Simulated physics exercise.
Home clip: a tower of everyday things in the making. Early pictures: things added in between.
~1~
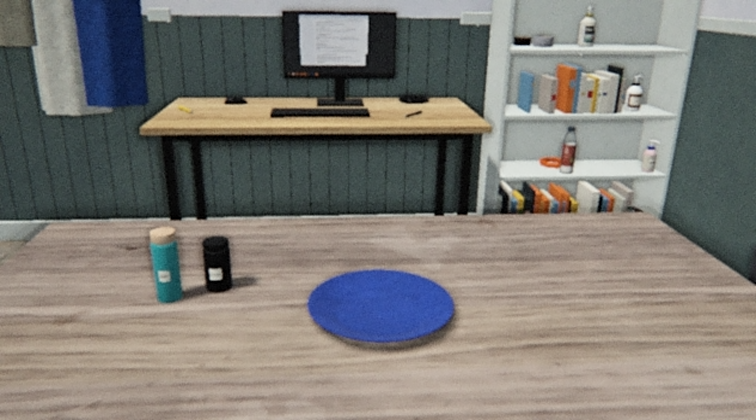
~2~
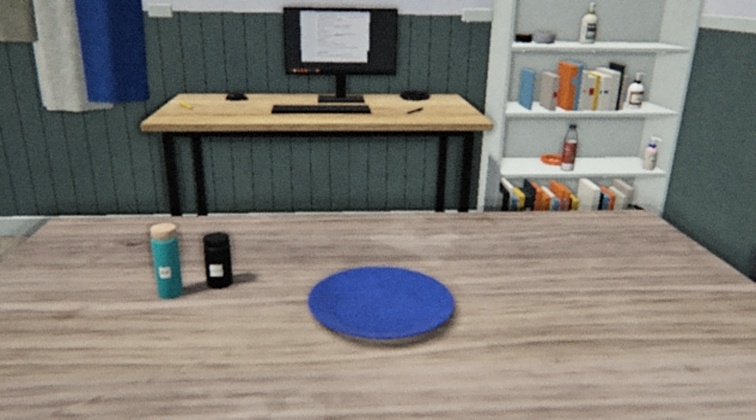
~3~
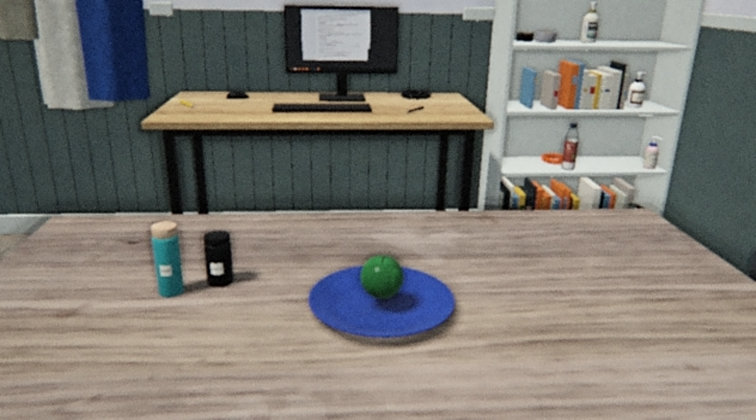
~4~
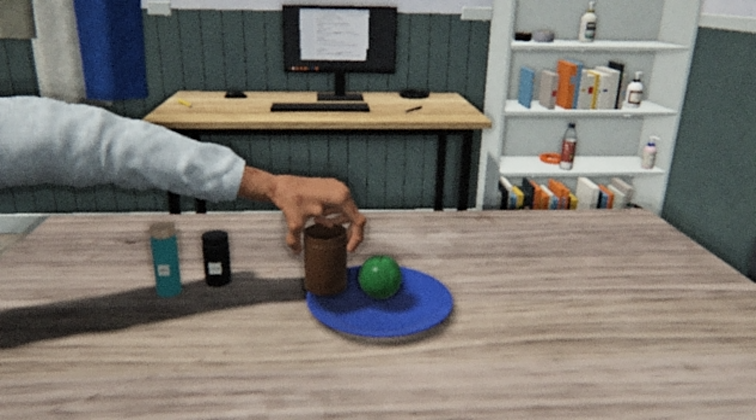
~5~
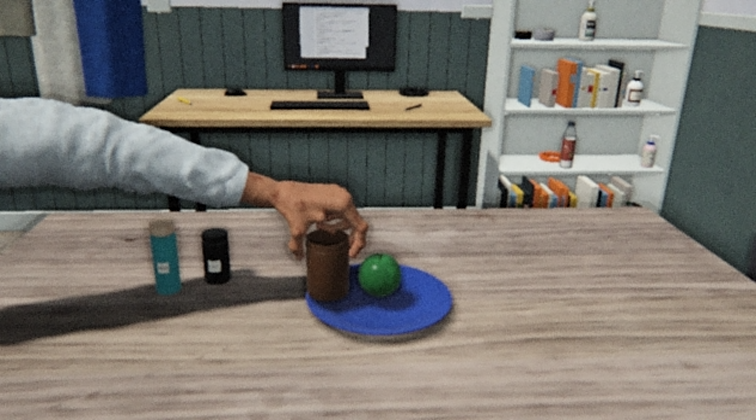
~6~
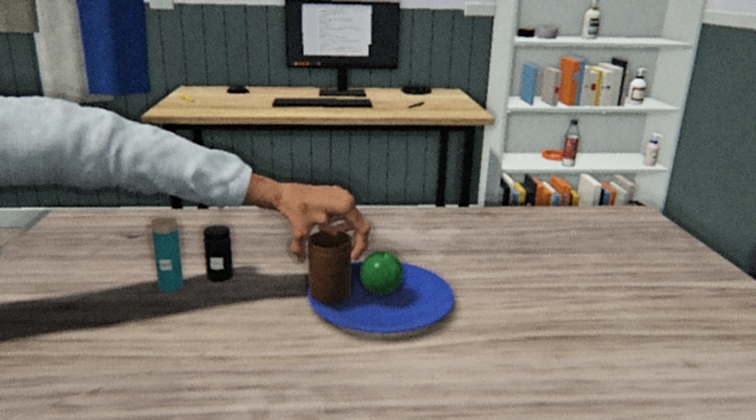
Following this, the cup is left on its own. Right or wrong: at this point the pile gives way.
Wrong, it holds.
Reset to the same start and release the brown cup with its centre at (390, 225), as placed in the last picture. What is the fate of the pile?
After that, the pile falls over.
Then, 0.20 s on from there, no change.
Then, 0.50 s on from there, brown cup resting near (330, 267).
In the end, all 5 unmoved. At the end, from the last picture's camera, brown cup near (330, 267). The pile stays up.
